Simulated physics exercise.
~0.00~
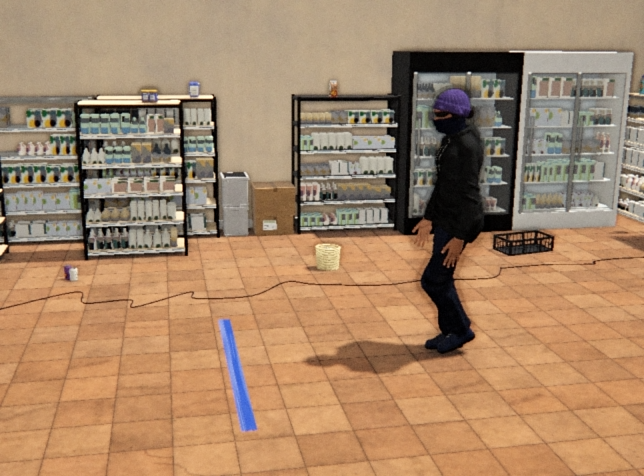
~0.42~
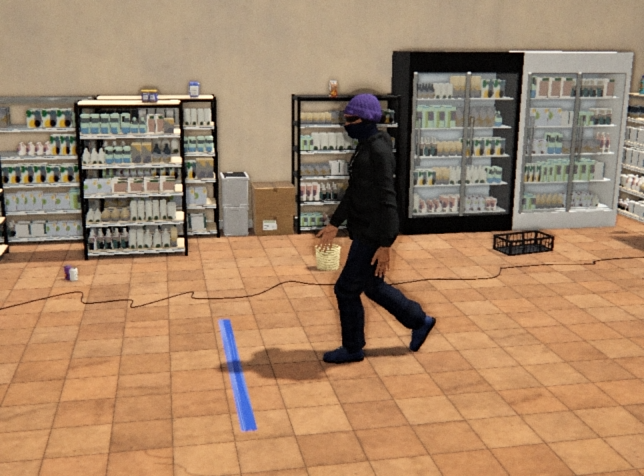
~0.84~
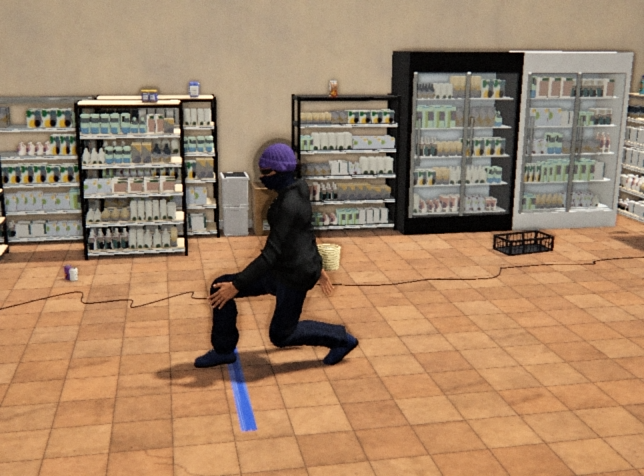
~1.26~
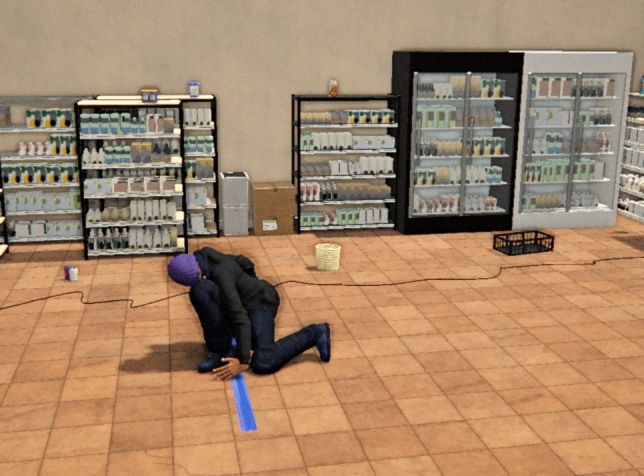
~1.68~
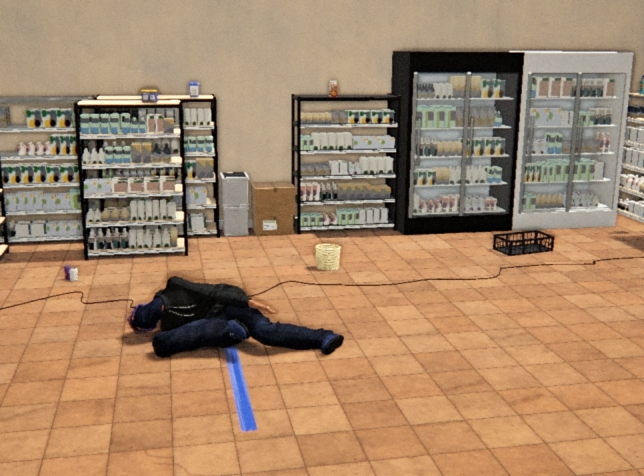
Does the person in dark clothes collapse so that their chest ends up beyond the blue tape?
Yes, the person folds forward and ends up lying on the floor with their chest past the blue tape, on its left side.
